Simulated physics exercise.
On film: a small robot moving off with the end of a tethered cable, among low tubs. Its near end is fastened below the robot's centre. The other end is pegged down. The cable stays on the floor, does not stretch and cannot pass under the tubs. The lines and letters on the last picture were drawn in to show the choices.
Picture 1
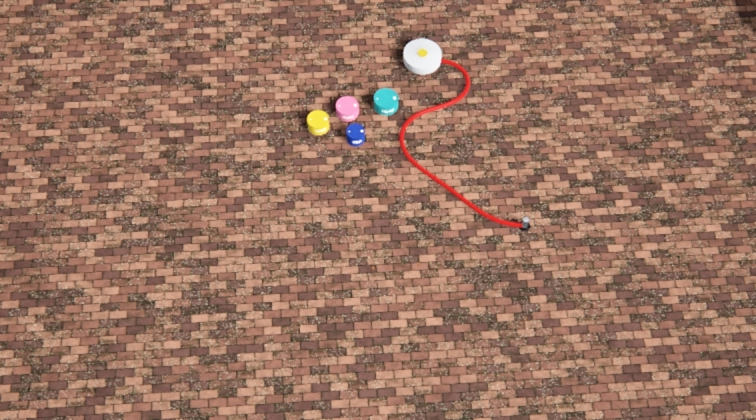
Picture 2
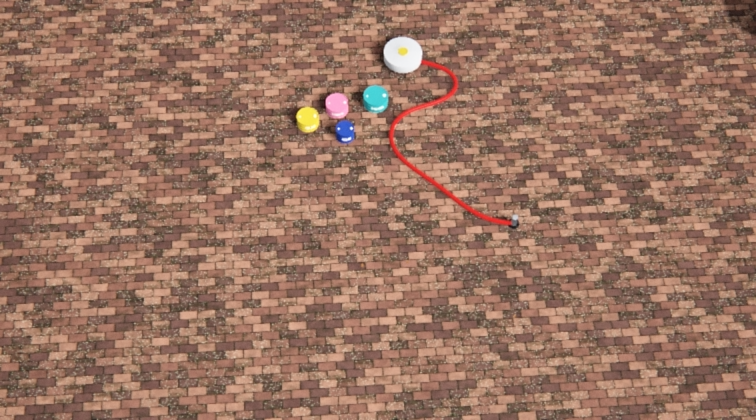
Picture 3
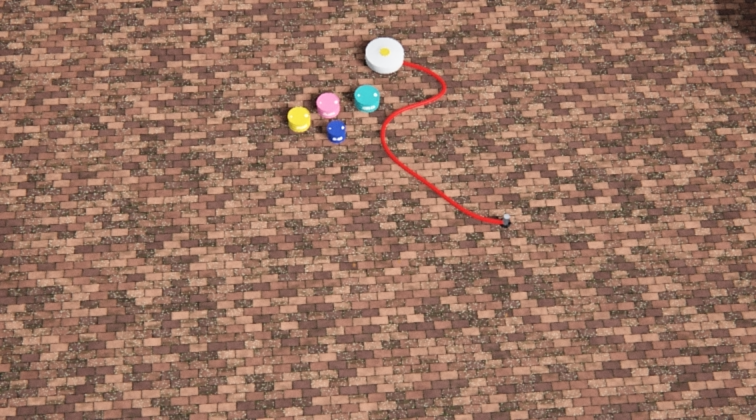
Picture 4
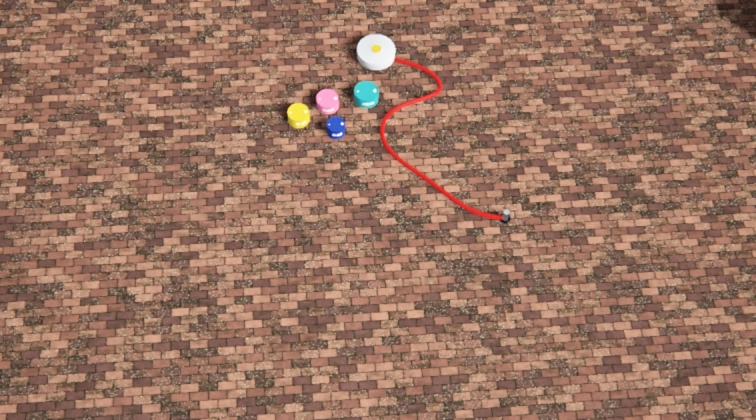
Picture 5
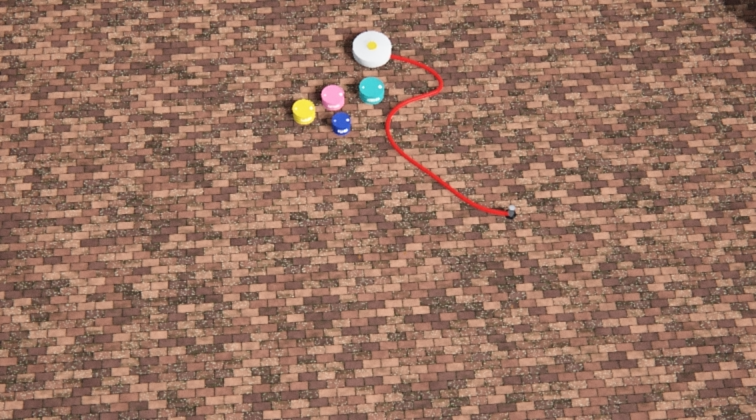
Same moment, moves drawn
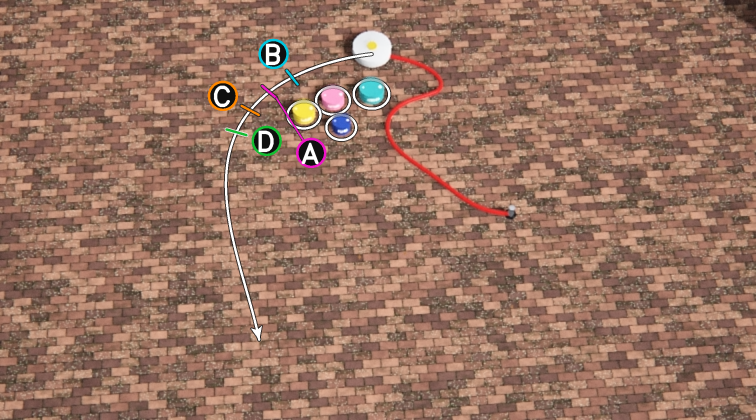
A round white machine slides slightly left past four colourful tubs, drawing a red cable along.
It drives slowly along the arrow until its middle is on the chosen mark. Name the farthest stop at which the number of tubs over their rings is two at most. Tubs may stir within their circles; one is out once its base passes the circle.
D is the last stop within the limit.
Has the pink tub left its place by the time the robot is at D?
Yes.
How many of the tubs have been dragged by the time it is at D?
By then, two.
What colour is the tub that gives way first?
The turquoise one.
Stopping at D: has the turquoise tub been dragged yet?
Yes.
On the marked copy, A at (269, 92); B at (292, 77); C at (250, 110); D at (236, 132); the route from (372, 54) via (229, 154) to (259, 340).
Taking D. A third of the way, robot (314, 63).
Two thirds of the way, robot (264, 92).
When it is over, robot (236, 128); pink tub (333, 104); turquoise tub (360, 109); two over the rings.
As for the rest, A is within the limit but short; B is within the limit but short; C is within the limit but short.
